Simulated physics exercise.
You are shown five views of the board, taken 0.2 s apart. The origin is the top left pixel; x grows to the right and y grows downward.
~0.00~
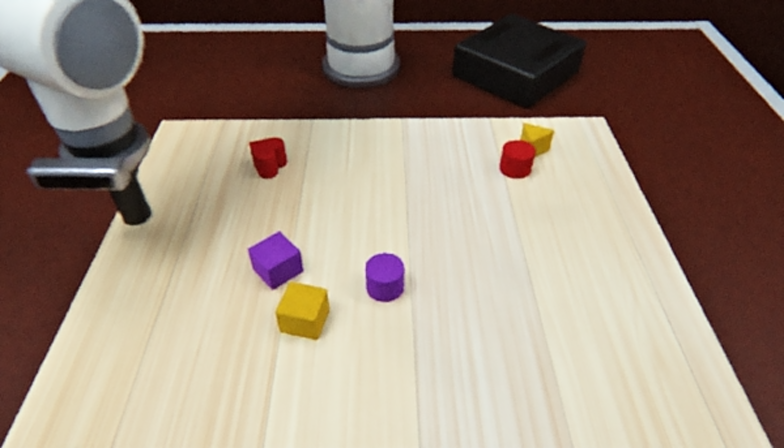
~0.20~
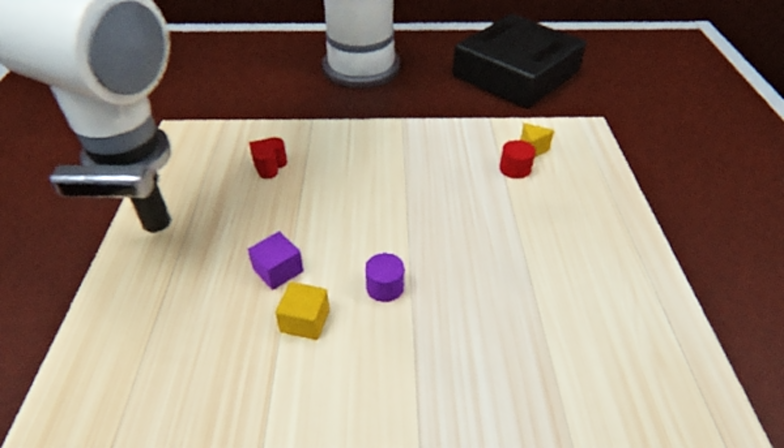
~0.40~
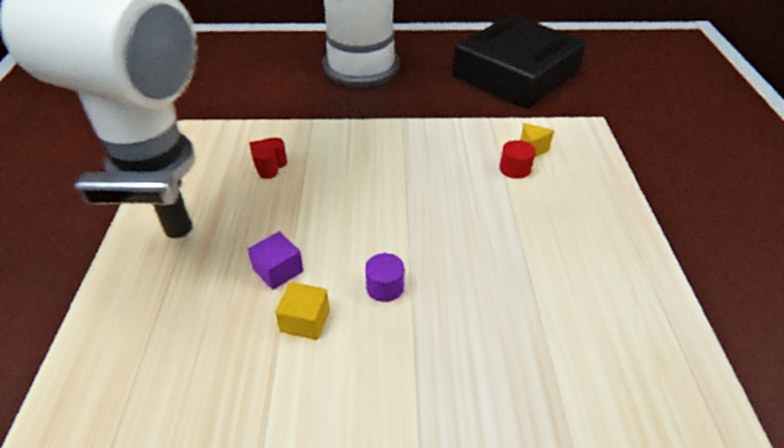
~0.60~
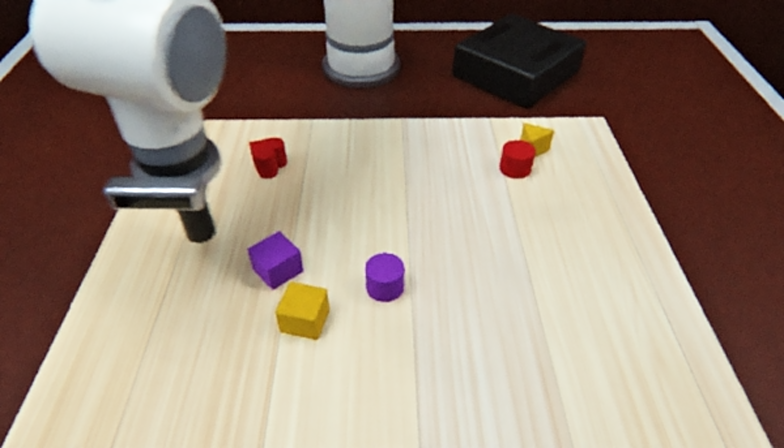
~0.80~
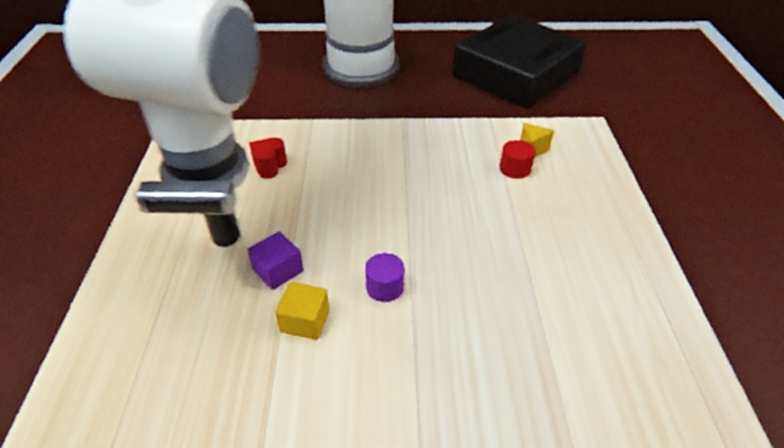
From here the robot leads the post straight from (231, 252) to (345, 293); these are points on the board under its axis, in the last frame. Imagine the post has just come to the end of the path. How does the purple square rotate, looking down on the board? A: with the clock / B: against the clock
Option B.
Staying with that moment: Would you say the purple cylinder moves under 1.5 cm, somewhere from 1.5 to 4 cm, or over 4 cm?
The purple cylinder moves 1.5-4 cm.
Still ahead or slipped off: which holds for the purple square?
Expect to find it ahead of the post.
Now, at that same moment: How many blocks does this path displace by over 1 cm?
Here I'd predict two blocks moving more than 1 cm.
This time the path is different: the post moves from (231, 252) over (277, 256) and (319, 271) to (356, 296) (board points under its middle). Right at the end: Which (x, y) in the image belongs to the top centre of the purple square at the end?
It will end up at (328, 298).
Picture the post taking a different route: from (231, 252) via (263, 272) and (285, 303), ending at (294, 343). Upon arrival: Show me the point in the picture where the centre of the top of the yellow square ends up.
I'd guess (329, 329).
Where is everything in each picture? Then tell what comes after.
Tip of the post (138, 217), middles of tops, purple square (274, 250), yellow square (302, 300), purple cylinder (385, 267), in the first picture.
Post (157, 223), nothing pushed, in the second picture.
Post (178, 229), nothing pushed, in the third picture.
Post (202, 234), nothing pushed, in the fourth picture.
Post (227, 237), purple square (274, 250), yellow square (302, 300), purple cylinder (385, 267), in the fifth picture.
The first path, step by step. One third of the way, post (264, 251); purple square (292, 257).
Two thirds of the way, post (303, 265); purple square (334, 269), turned 20° anticlockwise.
At the end, post (343, 279); purple square (379, 275), turned 55° anticlockwise; yellow square unmoved; purple cylinder (419, 266).
